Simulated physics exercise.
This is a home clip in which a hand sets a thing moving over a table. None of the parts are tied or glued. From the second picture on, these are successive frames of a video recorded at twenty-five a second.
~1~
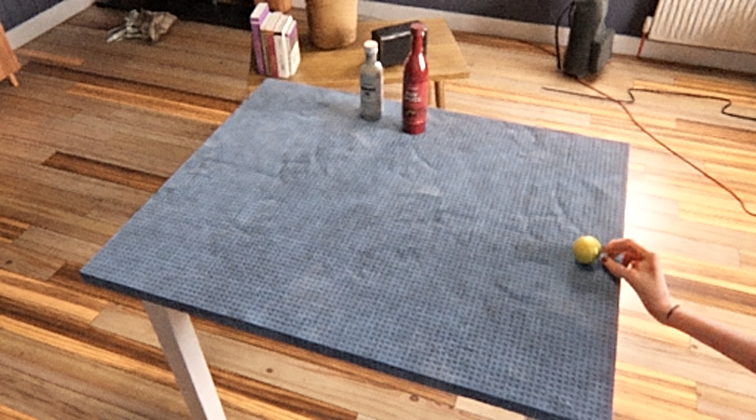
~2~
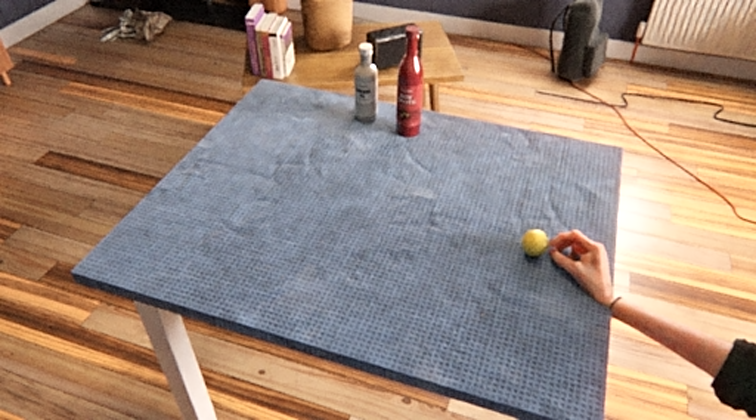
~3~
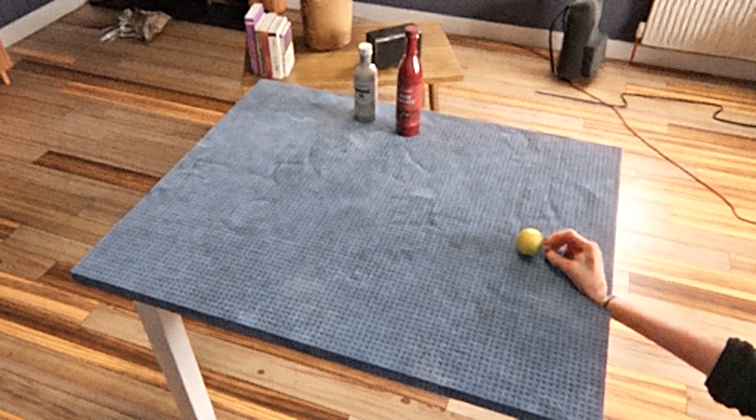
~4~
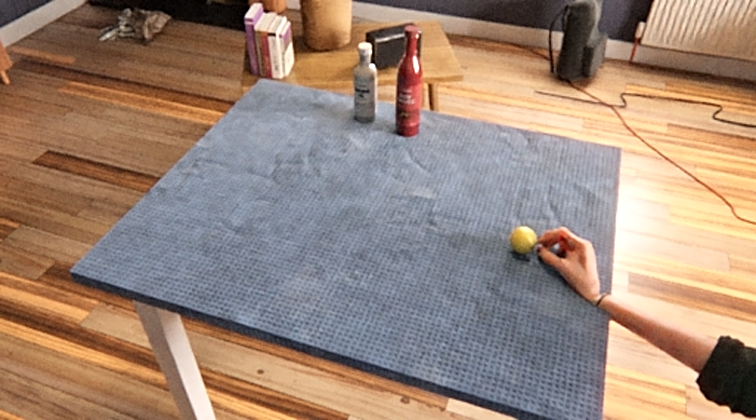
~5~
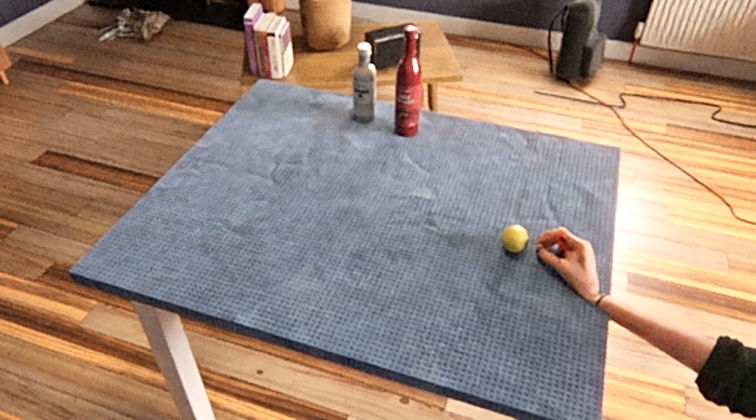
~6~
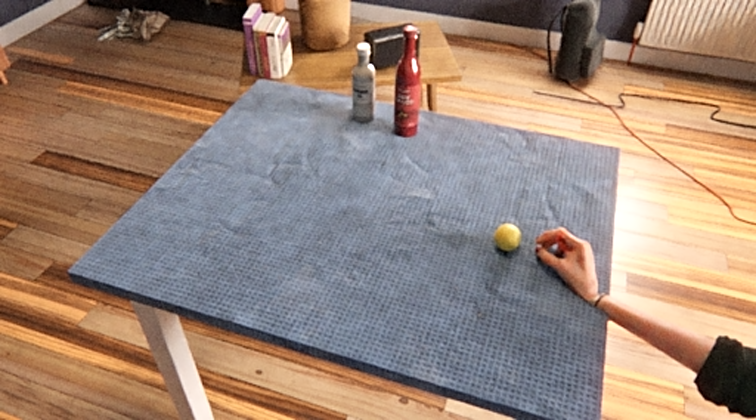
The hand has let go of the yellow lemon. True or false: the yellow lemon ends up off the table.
False.
Then, 0.10 s on from there, yellow lemon shifted about its own width near (492, 234).
Then, 0.30 s on from there, yellow lemon shifted well along near (468, 228).
Then, 0.60 s on from there, yellow lemon shifted well along near (447, 223).
In the end, moved from the start, yellow lemon. At the end, from the last picture's camera, yellow lemon near (442, 222).
